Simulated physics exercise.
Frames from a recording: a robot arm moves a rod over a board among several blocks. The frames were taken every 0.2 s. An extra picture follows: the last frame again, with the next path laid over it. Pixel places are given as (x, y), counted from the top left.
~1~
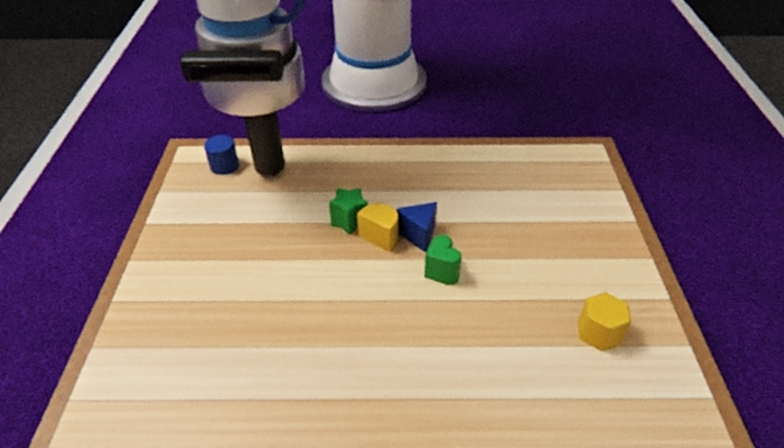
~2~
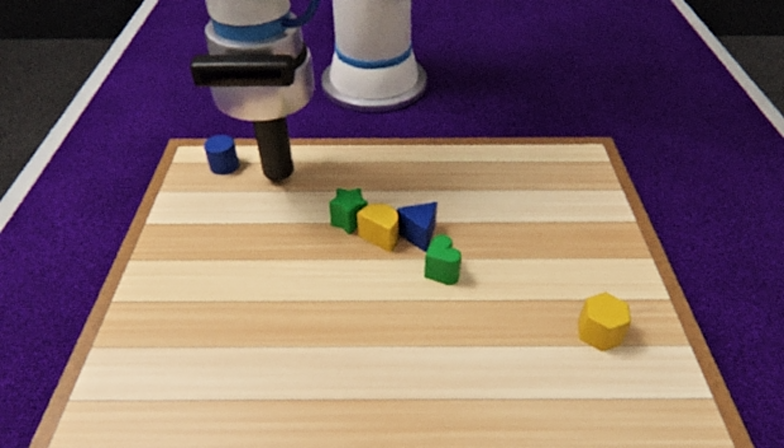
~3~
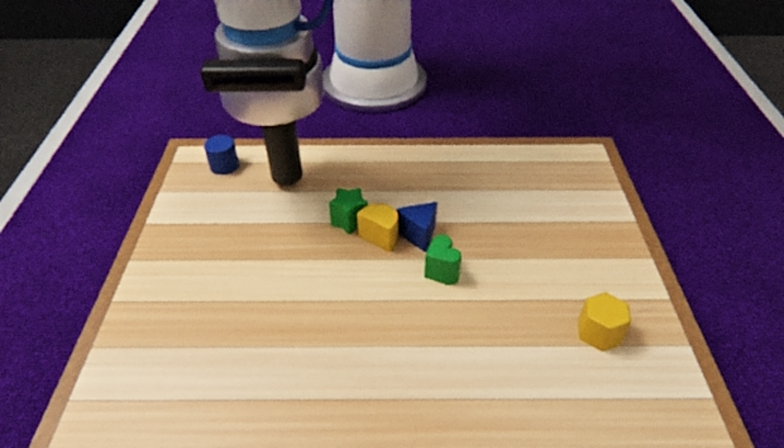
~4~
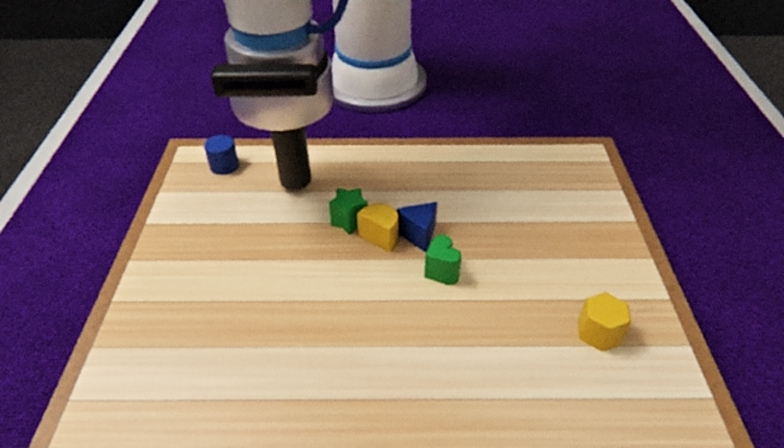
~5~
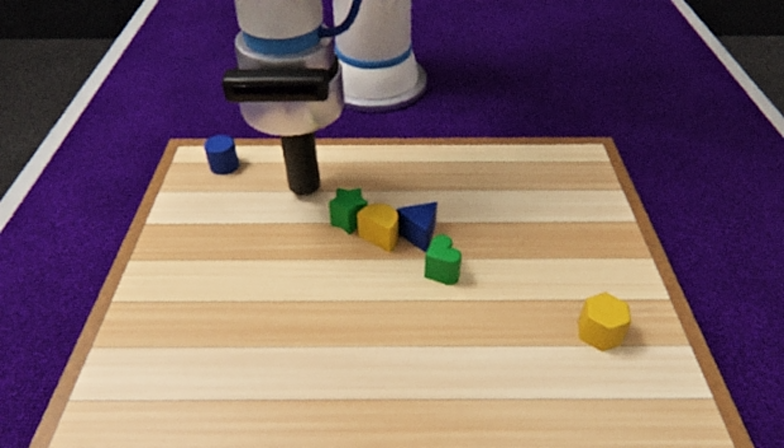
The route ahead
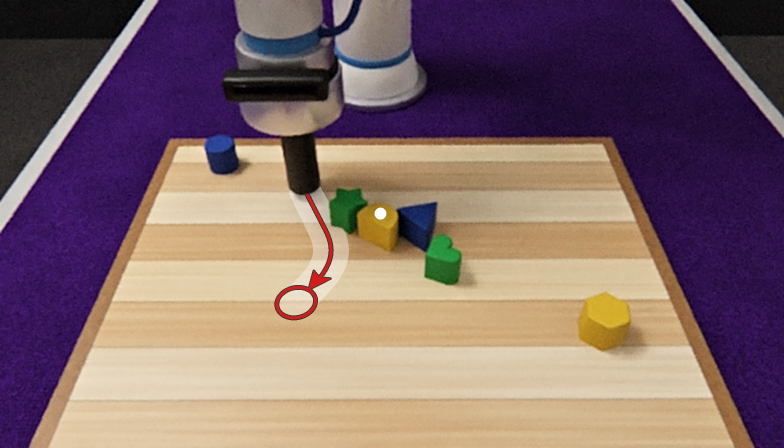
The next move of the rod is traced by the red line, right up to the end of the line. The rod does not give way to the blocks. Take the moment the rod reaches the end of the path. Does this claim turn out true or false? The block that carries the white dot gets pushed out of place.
The claim holds.
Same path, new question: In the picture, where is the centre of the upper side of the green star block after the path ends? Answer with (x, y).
That would be at about pixel (359, 216).
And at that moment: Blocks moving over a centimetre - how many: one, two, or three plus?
When the path ends, I think you'll find two blocks out of place by more than 1 cm.
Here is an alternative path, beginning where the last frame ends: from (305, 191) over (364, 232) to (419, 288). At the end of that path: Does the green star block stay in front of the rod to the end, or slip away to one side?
At that point it is up front.
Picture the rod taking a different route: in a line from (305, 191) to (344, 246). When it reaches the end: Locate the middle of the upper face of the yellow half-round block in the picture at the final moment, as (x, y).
Its top face will be centred at roughly (409, 228).
Path on the board, from (305, 191) by way of (322, 224) and (329, 262) to (296, 302); the dot is on the yellow half-round block.
The first path, step by step. One third of the way, rod at (321, 217); green star block at (351, 200), turned 20° anticlockwise.
Two thirds of the way, rod at (328, 256); green star block at (359, 216), turned 40° anticlockwise; yellow half-round block at (394, 219), turned 40° anticlockwise; blue triangle at (425, 211).
At the end, rod at (295, 296); green star block at (359, 216), turned 40° anticlockwise; yellow half-round block at (394, 219), turned 40° anticlockwise; blue triangle at (425, 211).
